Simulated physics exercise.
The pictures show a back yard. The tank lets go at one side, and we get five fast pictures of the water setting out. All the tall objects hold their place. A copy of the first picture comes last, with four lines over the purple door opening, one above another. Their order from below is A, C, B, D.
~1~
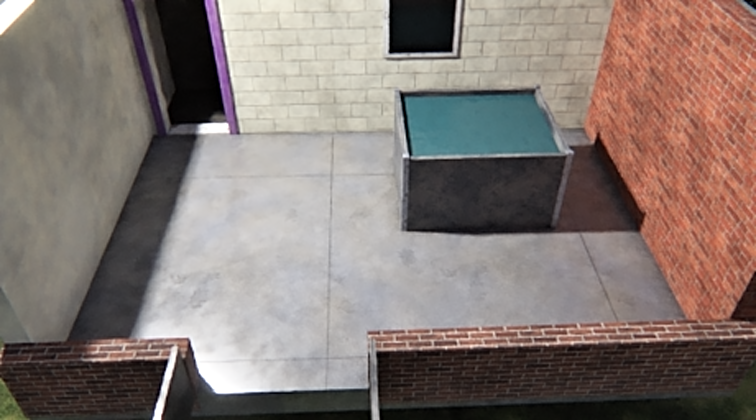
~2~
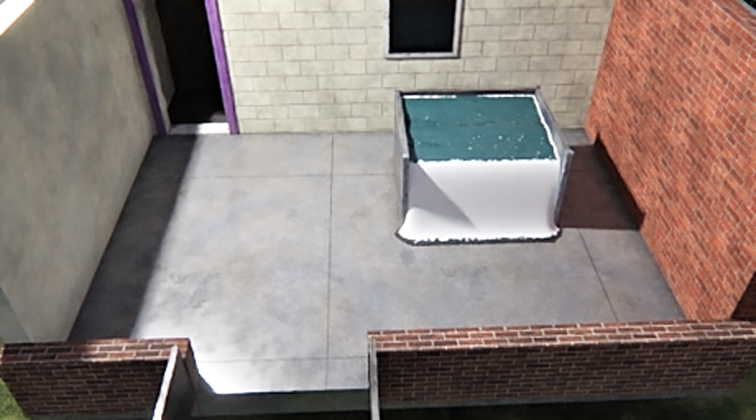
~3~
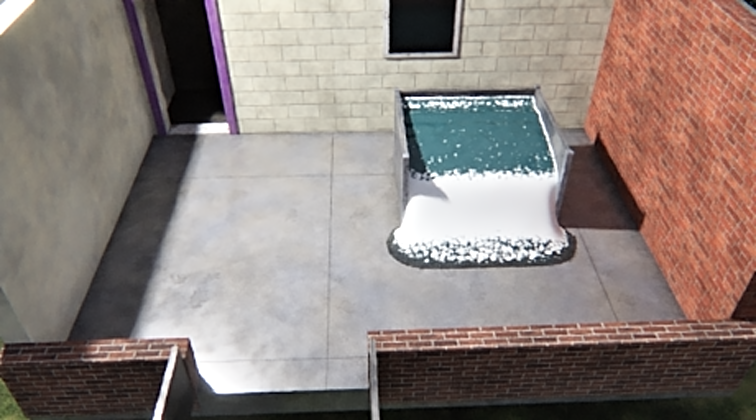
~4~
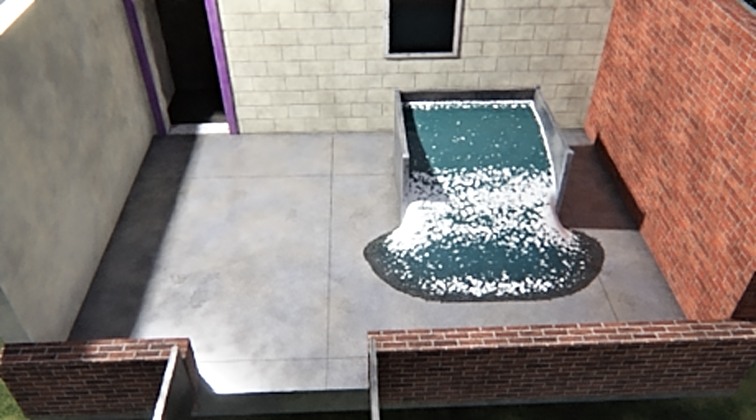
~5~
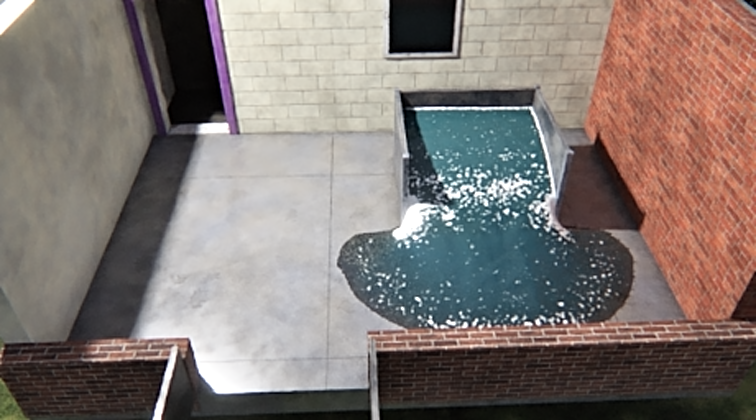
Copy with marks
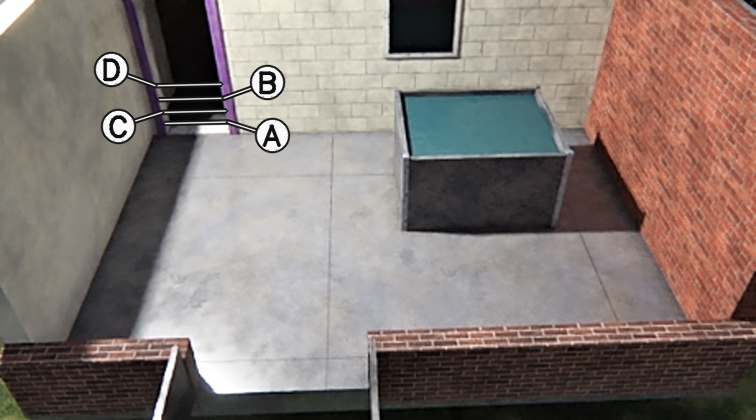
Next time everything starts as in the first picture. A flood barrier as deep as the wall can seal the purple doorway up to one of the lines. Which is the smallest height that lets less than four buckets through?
Line A.
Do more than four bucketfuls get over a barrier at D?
No.
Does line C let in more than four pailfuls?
No, that is safe.
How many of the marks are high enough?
All of the four.
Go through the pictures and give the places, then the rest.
The first frame shows water in the tank at rest, its middle at (476, 126); foot of the purple doorway at (199, 134); open gate at (278, 330).
The second frame shows front seen at (405, 234), 2 % of the ground wet.
The third frame shows front seen at (396, 249), 5 % of the ground wet.
The fourth frame shows front seen at (388, 276), 11 % of the ground wet.
The fifth frame shows front seen at (624, 273), 19 % of the ground wet.
On the marked copy, A at (196, 122); B at (191, 99); C at (194, 111); D at (188, 85); from the bottom up A, C, B, D.
With A, nothing gets over.
With B, nothing gets over.
With C, nothing gets over.
With D, nothing gets over.
